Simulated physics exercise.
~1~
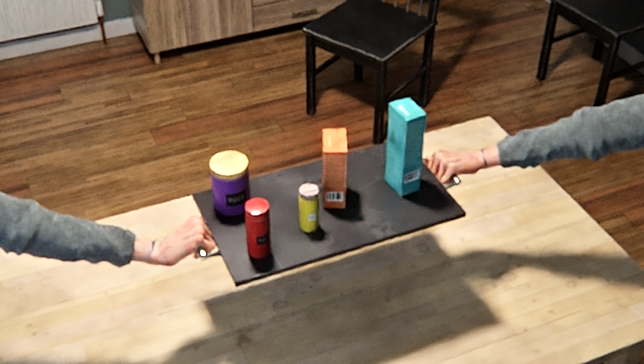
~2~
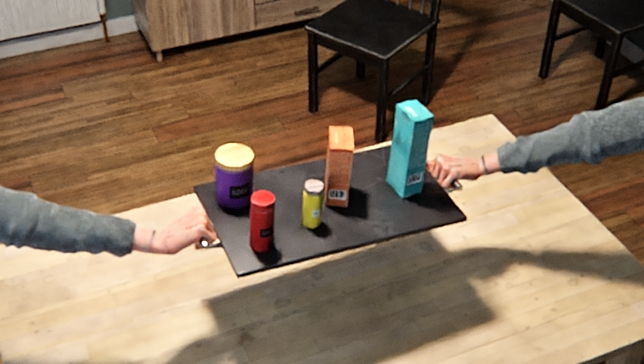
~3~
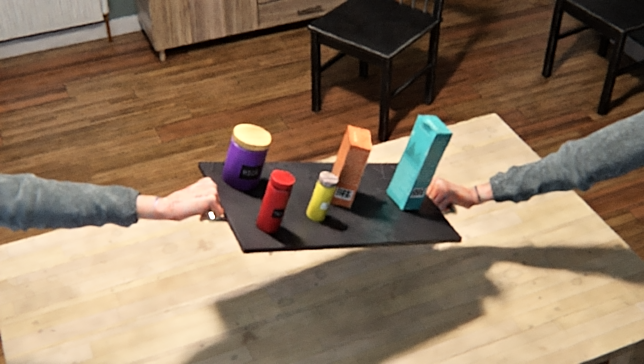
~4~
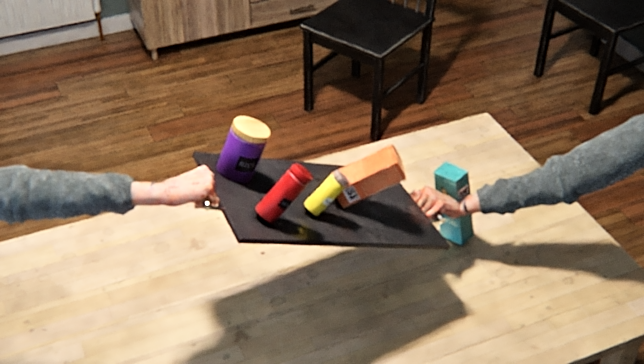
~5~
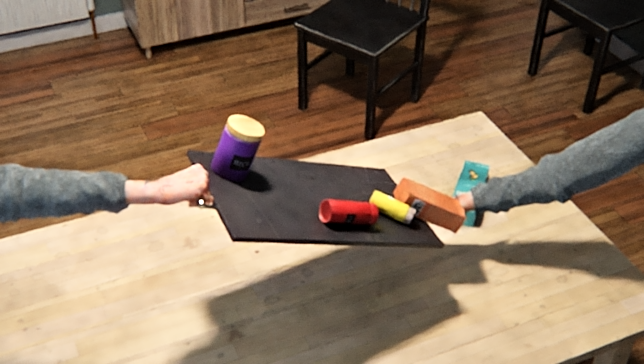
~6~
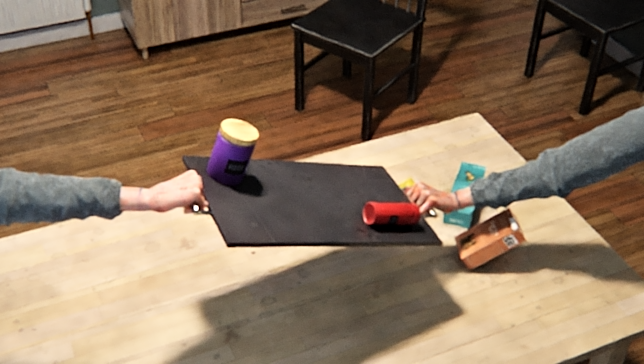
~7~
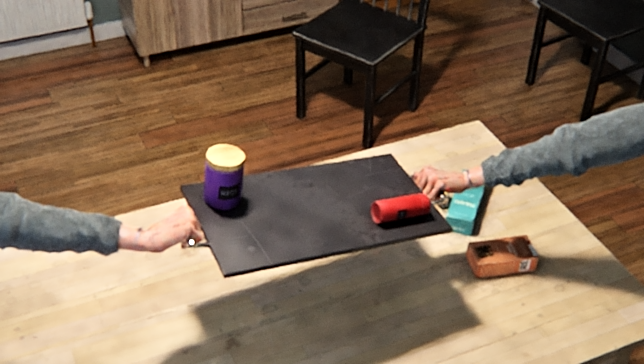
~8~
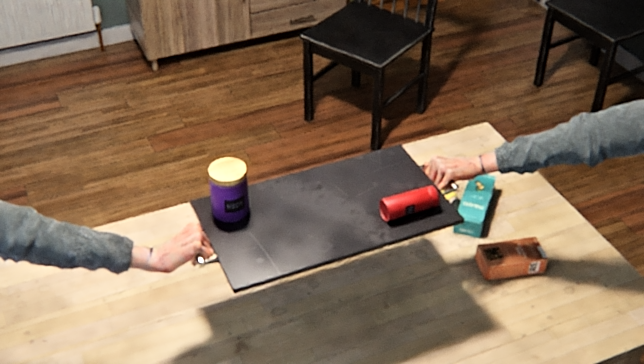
Two hands tip a black tray right, spilling three items, then level it again.
